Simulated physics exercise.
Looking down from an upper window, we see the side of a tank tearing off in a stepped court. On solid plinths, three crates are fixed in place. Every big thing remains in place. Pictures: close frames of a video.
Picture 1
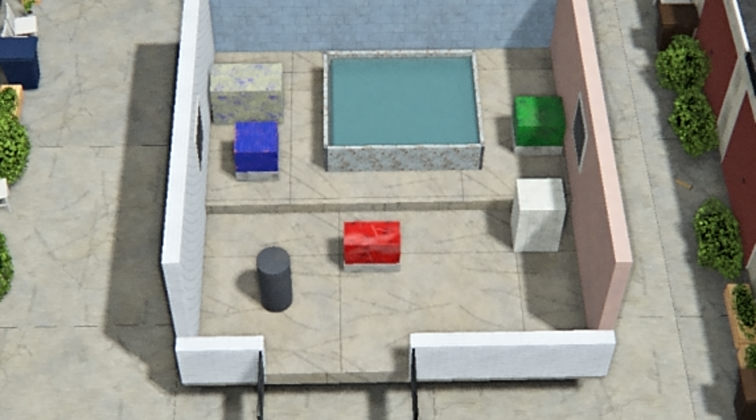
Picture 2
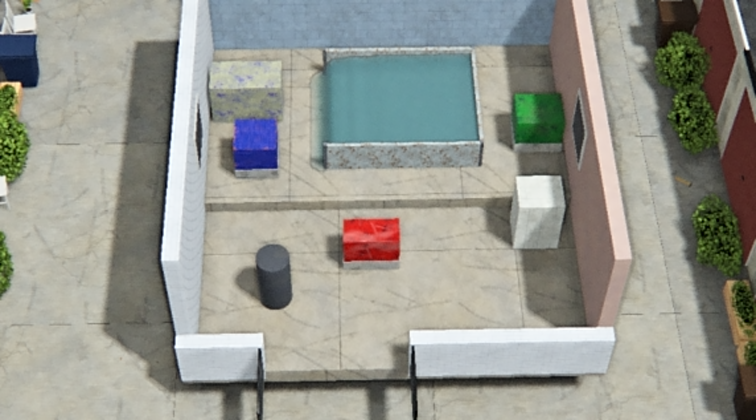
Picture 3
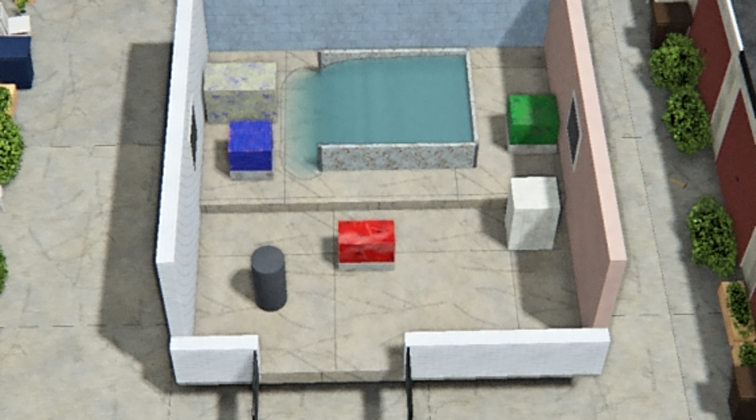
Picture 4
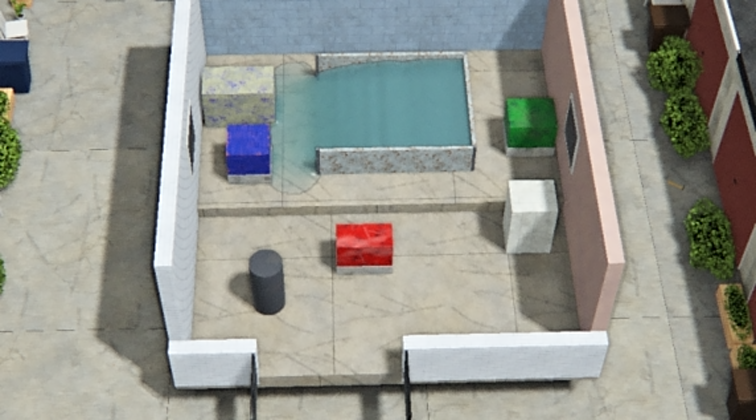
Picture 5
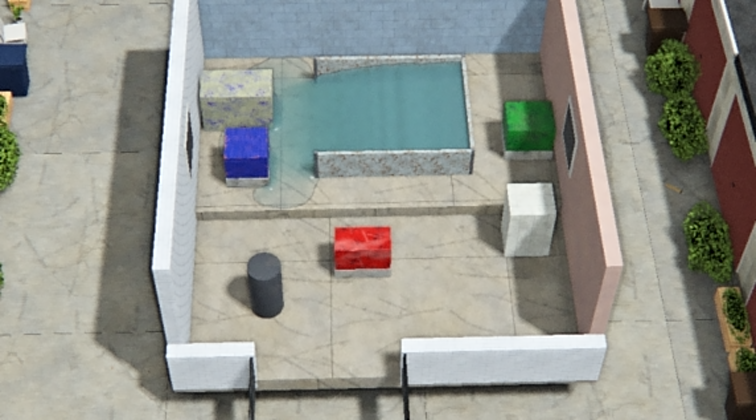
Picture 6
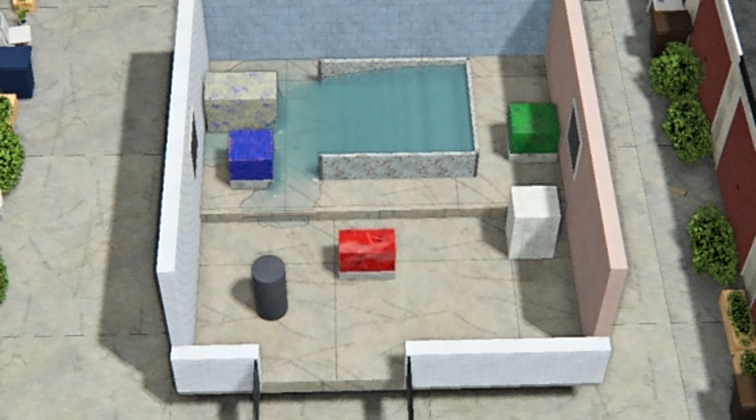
In the video, the left side of an open tank in a walled, stepped court gives way, and water pours out across the upper level, spreading around a blue box and a speckled block, then over the step edge.
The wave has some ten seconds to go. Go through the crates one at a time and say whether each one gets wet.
My prediction: The red crate is saved, the green crate is saved, the blue crate is not saved.
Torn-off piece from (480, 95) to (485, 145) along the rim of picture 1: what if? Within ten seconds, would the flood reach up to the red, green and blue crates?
Going through them, the red crate is never reached, the green crate gets reached and the blue crate is never reached.
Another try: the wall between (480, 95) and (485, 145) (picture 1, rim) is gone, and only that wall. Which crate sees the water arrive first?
That would be the green-painted one.
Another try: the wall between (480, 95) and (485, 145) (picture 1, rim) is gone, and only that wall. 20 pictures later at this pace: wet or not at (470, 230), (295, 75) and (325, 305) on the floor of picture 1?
Point by point: Drenched, unwetted, unwetted.
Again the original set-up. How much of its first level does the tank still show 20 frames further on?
Some 28 per cent.
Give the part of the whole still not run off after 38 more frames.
About 92 per cent.
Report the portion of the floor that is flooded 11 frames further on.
Some 35 per cent.
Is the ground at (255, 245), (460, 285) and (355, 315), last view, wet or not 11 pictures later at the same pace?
Going through them in order, I'd say drenched, clear and clear.
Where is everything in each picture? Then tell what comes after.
The first picture shows the open tank at (402, 101) is whole and still.
In the second picture, the front is at (320, 168), out from the gap at (327, 113).
In the third picture, water pours out at (322, 116) and has run to (298, 72).
In the fourth picture, water pours out at (320, 120) and has run to (289, 189).
In the fifth picture, water pours out at (318, 123) and has run to a hidden place.
In the sixth picture, water pours out at (322, 125) and has run to a hidden place.
A moment on, water covers 20 % of the floor; the red crate not reached, the green crate not reached, the blue crate water round its plinth.
Next, water covers 35 % of the floor; the red crate water round its plinth, the green crate not reached, the blue crate water round its plinth.
Then, water covers 50 % of the floor; the red crate water round its plinth, the green crate not reached, the blue crate water round its plinth.
Later, water covers 75 % of the floor; the red crate water round its plinth, the green crate water round its plinth, the blue crate water round its plinth.
In the end, water covers 90 % of the floor; the red crate stayed above the water, the green crate stayed above the water, the blue crate was topped.
